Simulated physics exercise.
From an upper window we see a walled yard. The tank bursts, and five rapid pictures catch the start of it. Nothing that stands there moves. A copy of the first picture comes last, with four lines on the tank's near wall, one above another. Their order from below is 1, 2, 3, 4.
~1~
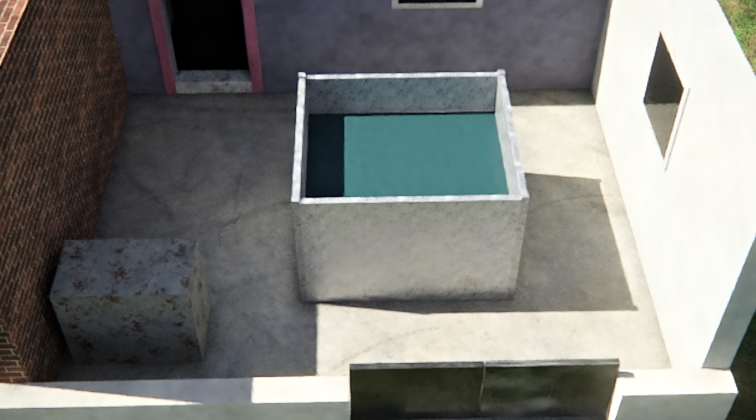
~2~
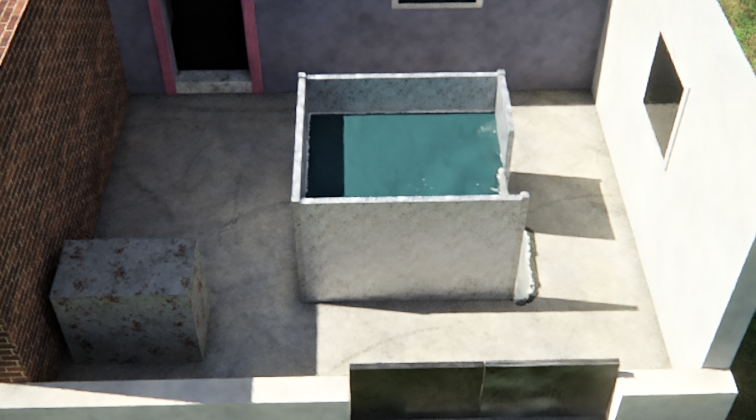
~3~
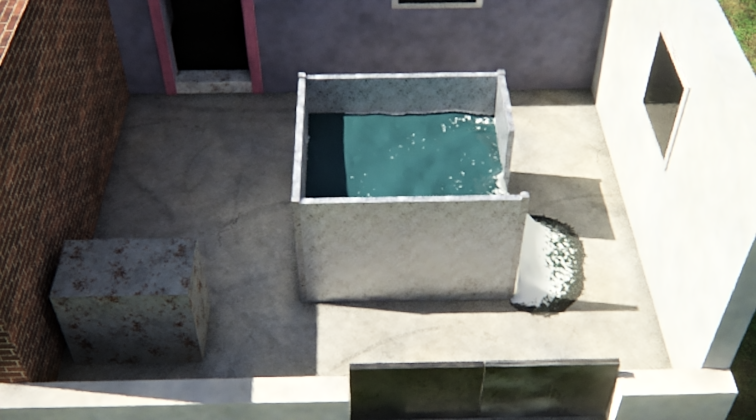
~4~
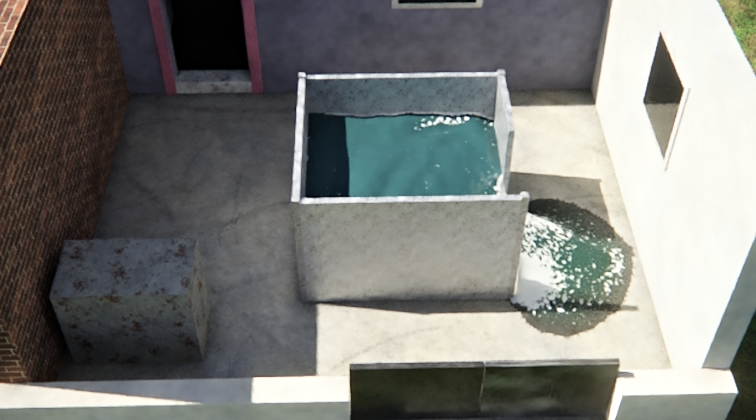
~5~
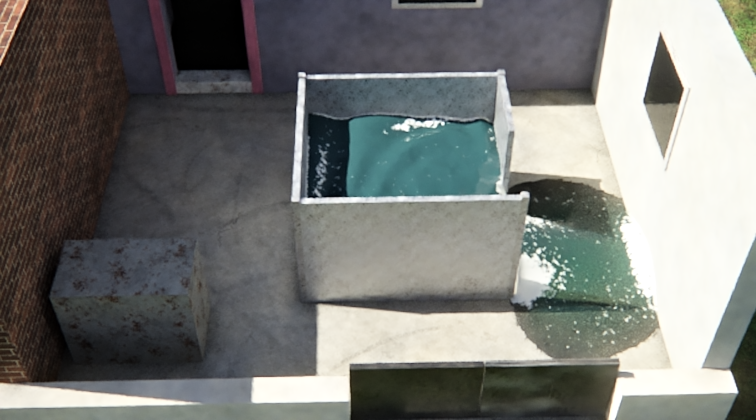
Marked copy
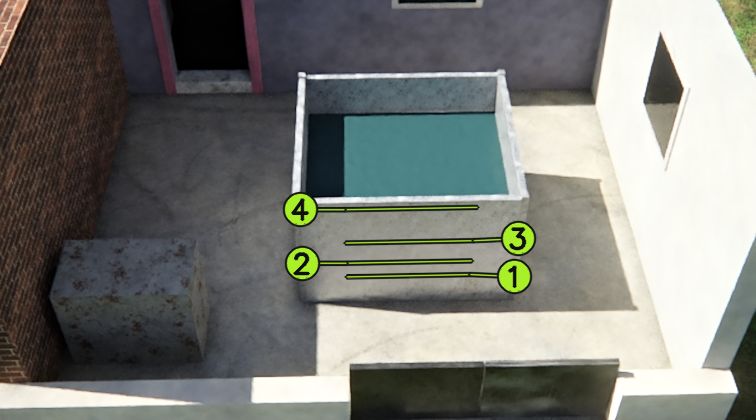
A square tank of green water stood in a walled yard, then its right side opened and water gushed out, foaming across the ground toward the white wall as the water inside rippled.
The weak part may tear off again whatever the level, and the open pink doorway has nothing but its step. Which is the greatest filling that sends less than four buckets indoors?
Go for 3.
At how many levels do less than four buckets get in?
Three of the four.
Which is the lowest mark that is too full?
Mark 4.
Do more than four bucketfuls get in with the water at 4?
Yes.
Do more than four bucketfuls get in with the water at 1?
No, that is safe.
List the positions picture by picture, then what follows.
Water in the tank at rest, its middle at (405, 168); foot of the pink doorway at (215, 93); shut gate at (483, 369), in the first frame.
In the second frame, 1 % of the ground under water, visible out to (525, 294).
In the third frame, 4 % of the ground under water, visible out to (559, 226).
In the fourth frame, 8 % of the ground under water, visible out to (617, 243).
In the fifth frame, 13 % of the ground under water, visible out to (656, 318).
In lime, 1 at (408, 275); 2 at (409, 262); 3 at (409, 241); 4 at (410, 208); from the bottom up 1, 2, 3, 4.
If 1 is chosen, nothing gets over.
If 2 is chosen, nothing gets over.
If 3 is chosen, a splash gets over, under a bucket.
If 4 is chosen, about 7 bucketfuls get in.
